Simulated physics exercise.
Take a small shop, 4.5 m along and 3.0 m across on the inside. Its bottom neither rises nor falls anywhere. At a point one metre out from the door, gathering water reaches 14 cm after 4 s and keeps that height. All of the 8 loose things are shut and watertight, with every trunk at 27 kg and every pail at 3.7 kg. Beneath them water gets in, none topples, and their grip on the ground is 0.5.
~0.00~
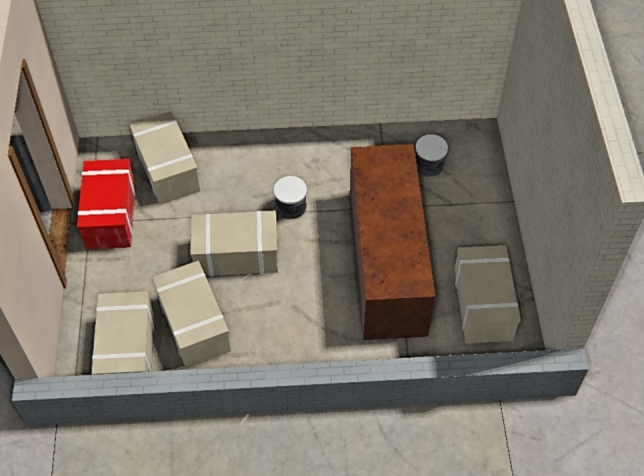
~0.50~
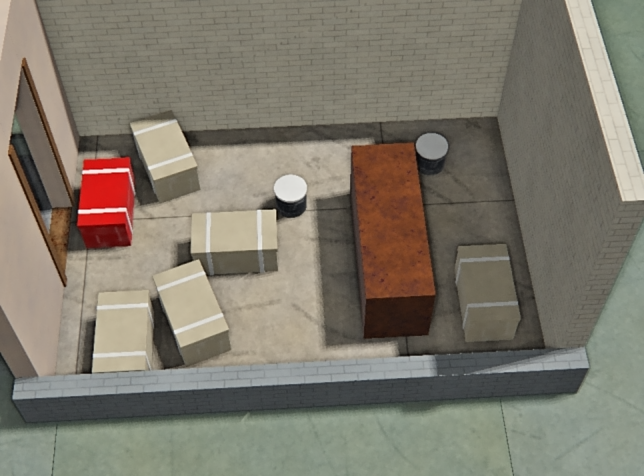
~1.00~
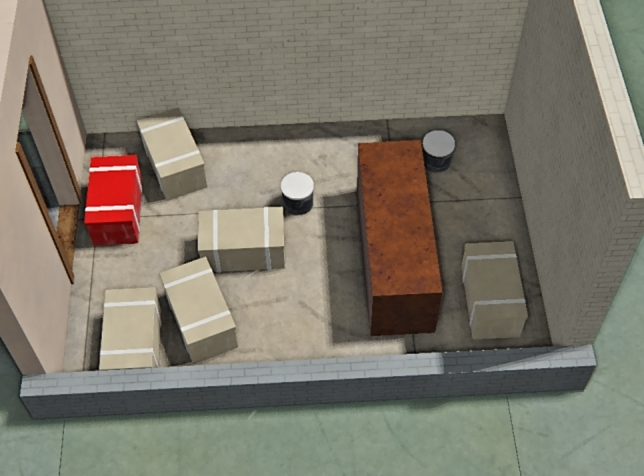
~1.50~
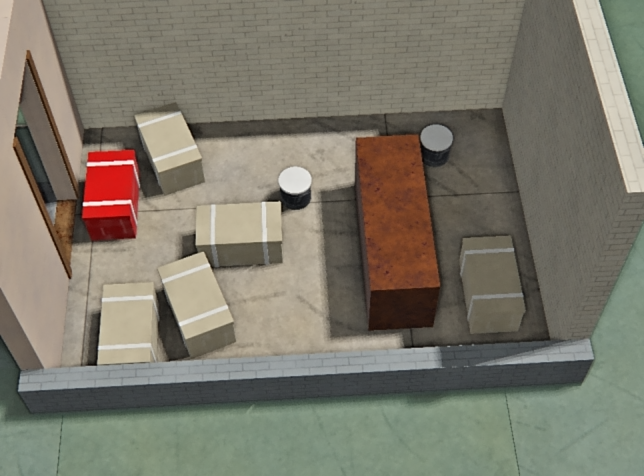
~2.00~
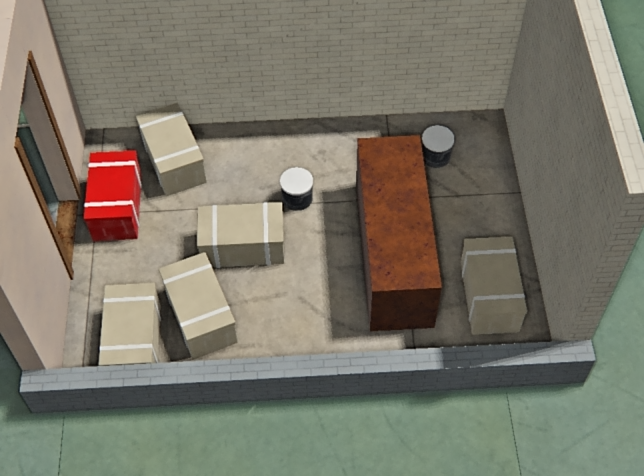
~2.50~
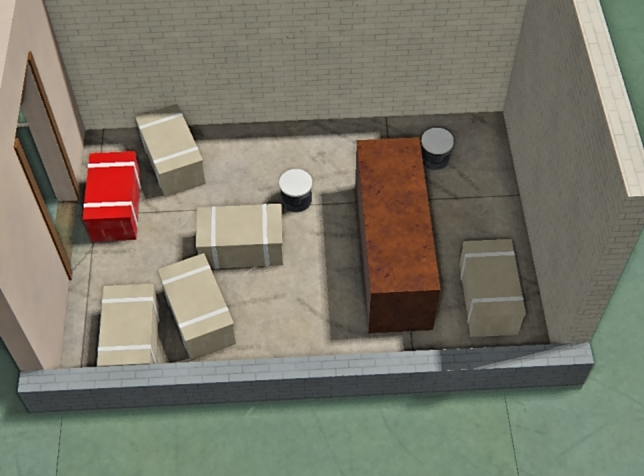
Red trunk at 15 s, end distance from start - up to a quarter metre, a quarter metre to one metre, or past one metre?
Past one metre.
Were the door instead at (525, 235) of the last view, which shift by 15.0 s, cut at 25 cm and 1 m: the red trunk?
Then the red trunk would have hardly moved.
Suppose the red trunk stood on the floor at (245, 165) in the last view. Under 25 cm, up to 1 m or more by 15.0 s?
I'd say it goes a long distance.
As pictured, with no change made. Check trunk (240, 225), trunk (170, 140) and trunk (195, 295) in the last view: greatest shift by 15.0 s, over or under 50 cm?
Result, in order: Not bigger / bigger / not bigger.
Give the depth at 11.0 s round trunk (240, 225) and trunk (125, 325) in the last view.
Close to 5 and 6 centimetres.
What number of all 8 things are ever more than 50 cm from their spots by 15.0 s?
The tally stands at 3.
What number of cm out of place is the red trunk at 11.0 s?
Some 150 cm from the start.
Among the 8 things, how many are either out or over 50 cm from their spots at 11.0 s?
Tally at that time: 3.
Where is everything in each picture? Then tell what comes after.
The red trunk at (104, 192) rests on the ground; water covers 0.0 m2; 0 of 8 have shifted, in the first picture.
The red trunk at (104, 191), on the bottom; 0.0 m2 under water; 0 of 8 have shifted, in the second picture.
The red trunk at (111, 188), on the bottom; 0.0 m2 under water; 0 of 8 have shifted, in the third picture.
The red trunk at (109, 183) rests on the ground; 0.0 m2 under water; 0 of 8 have shifted, in the fourth picture.
The red trunk at (110, 184) rests on the ground; water covers 0.0 m2; 0 of 8 have shifted, in the fifth picture.
The red trunk at (109, 184), on the bottom; 0.1 m2 under water; 0 of 8 have shifted, in the sixth picture.
After 3.5 s the red trunk is near (109, 184), 0.0 m from its start, aground; 0 afloat.
After 6.8 s the red trunk is near (149, 178), 0.4 m from its start, afloat; 1 afloat.
After 11.0 s the red trunk is near (260, 150), 1.5 m from its start, aground; 0 afloat.
After 15.0 s the red trunk is near (338, 149), 2.3 m from its start, aground; 2 afloat.
